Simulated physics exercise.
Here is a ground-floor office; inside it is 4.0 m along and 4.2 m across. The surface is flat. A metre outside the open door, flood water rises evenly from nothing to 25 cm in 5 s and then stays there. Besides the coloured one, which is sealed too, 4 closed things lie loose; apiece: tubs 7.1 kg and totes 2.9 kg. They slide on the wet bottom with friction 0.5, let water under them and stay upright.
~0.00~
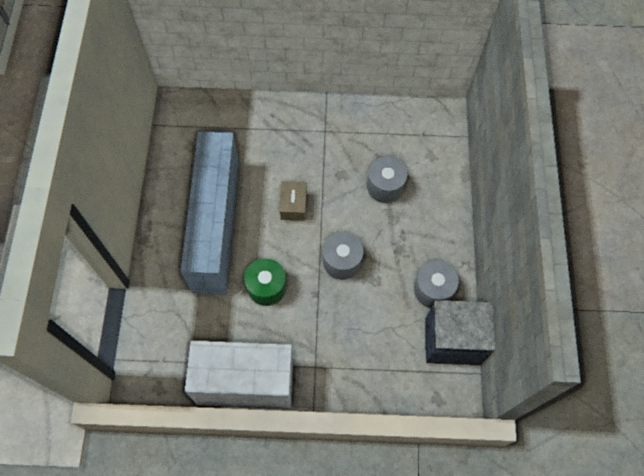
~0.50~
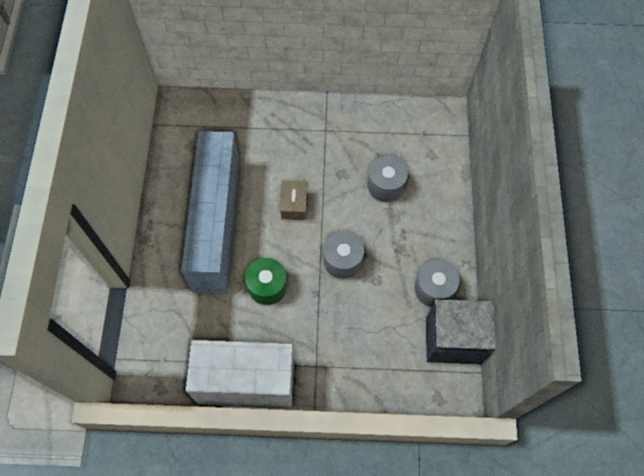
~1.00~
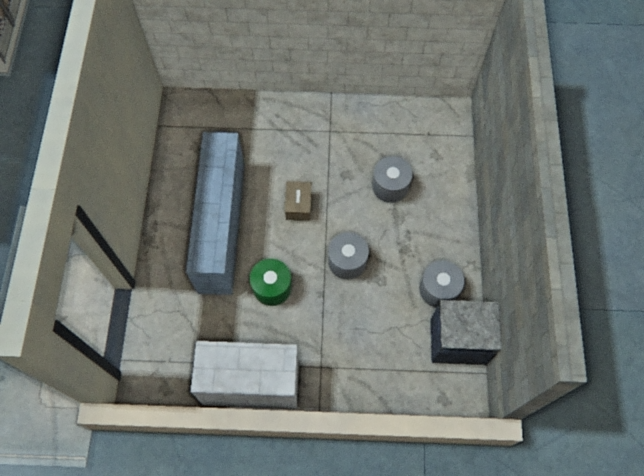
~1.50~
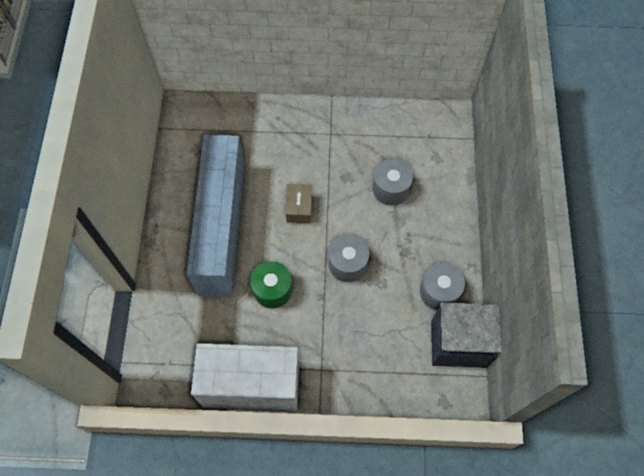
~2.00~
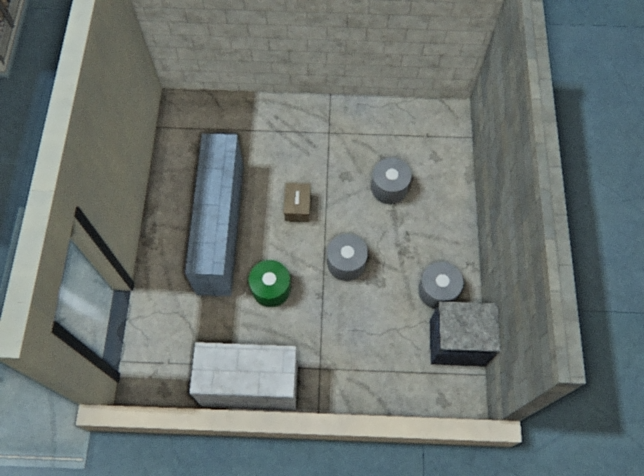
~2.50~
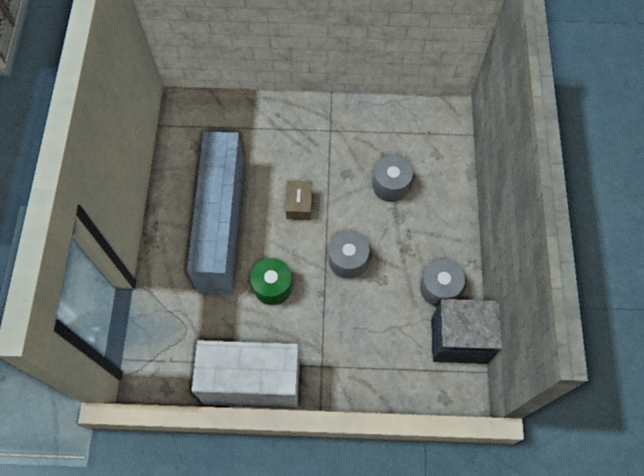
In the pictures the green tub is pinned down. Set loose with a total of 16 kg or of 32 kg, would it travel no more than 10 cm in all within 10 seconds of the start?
Verdict: Only the larger load is enough.
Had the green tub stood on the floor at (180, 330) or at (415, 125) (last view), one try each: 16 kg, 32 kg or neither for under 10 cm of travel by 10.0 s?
In that order: Neither holds; only the larger holds.
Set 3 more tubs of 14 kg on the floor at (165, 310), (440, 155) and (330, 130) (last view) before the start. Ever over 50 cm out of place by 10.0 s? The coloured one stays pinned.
In that order: Over, less, under.
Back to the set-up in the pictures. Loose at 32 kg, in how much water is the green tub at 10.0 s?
About 7 cm.
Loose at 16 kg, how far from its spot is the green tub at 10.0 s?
About 40 cm.
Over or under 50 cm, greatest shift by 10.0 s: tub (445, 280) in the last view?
Answer: Over.
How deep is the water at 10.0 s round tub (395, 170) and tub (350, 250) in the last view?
Roughly 3 and 3 cm.
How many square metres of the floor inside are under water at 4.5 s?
About 4.5 m2.
After 3.5 s the green tub would be 0 cm from its start with 16 kg and 0 cm from its start with 32 kg; 1 cm of water round it then.
After 4.5 s the green tub would be 0 cm from its start with 16 kg and 0 cm from its start with 32 kg; 3 cm of water round it then.
After 7.0 s the green tub would be 31 cm from its start with 16 kg and 0 cm from its start with 32 kg; 6 cm of water round it then.
After 10.0 s the green tub would be 43 cm from its start with 16 kg and 0 cm from its start with 32 kg; 7 cm of water round it then.
